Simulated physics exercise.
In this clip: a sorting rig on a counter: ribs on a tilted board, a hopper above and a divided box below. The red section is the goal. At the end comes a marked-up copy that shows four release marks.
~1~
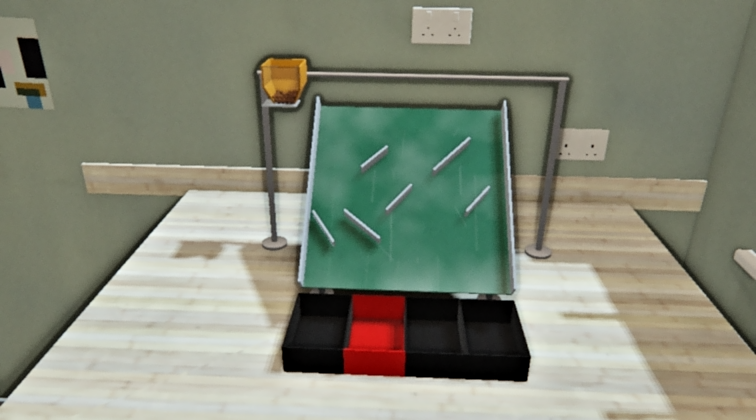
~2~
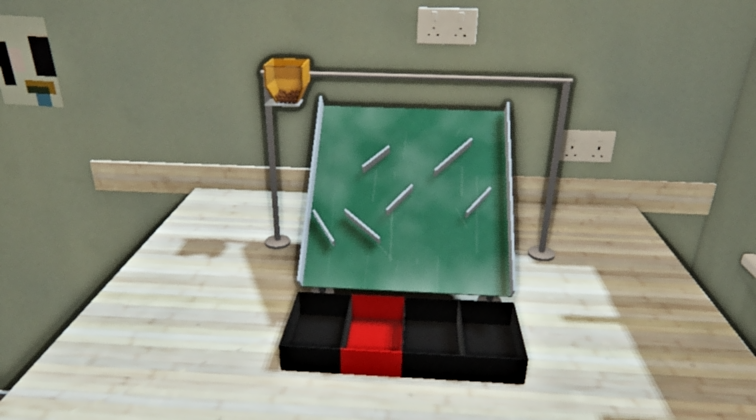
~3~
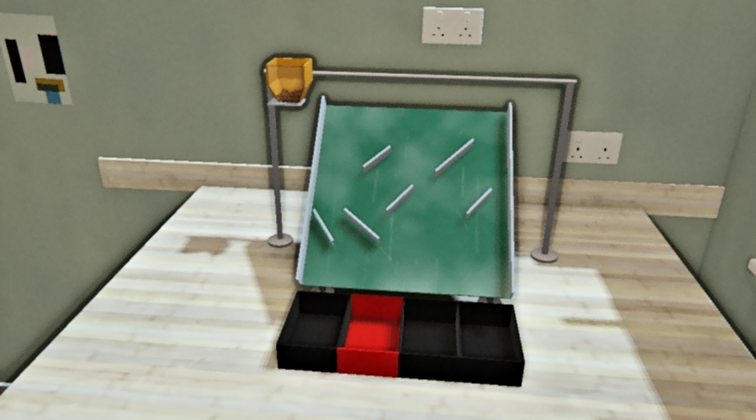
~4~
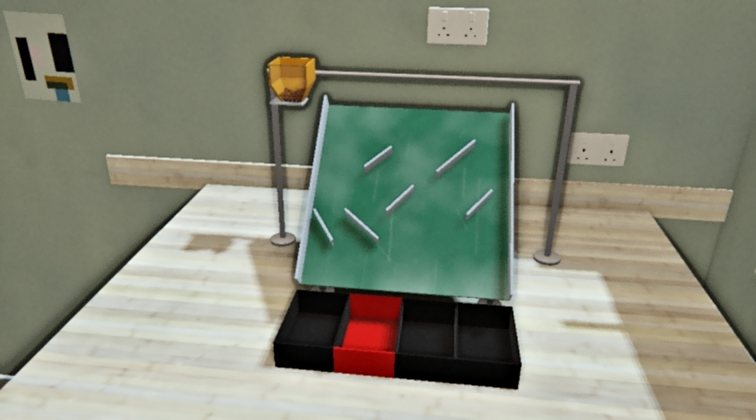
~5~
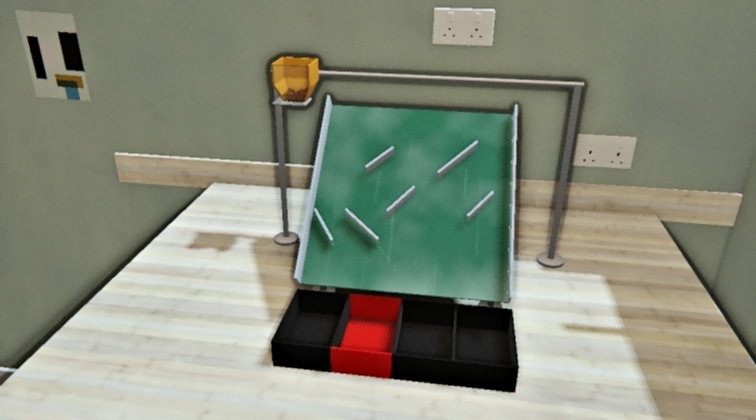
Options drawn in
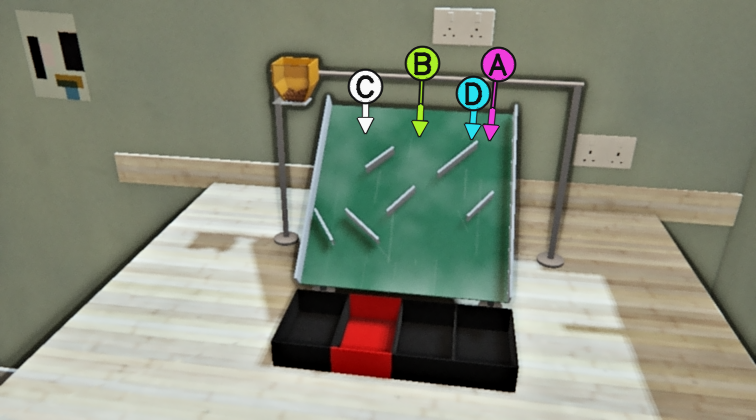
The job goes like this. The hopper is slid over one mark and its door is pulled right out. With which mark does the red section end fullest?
It is C.
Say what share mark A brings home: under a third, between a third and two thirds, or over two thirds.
It is under a third.
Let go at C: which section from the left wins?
It is the second one.
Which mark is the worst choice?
It is A.
On the marked copy, mark A meets the board at (490, 134); mark B meets the board at (419, 130); mark C meets the board at (365, 127); mark D meets the board at (472, 133).
If A is chosen, roughly a quarter in the red section, the larger part in other sections.
If B is chosen, roughly a third in the red section, roughly two thirds in other sections.
If C is chosen, roughly two thirds in the red section, roughly a quarter in other sections.
If D is chosen, roughly half in the red section, roughly half in other sections.
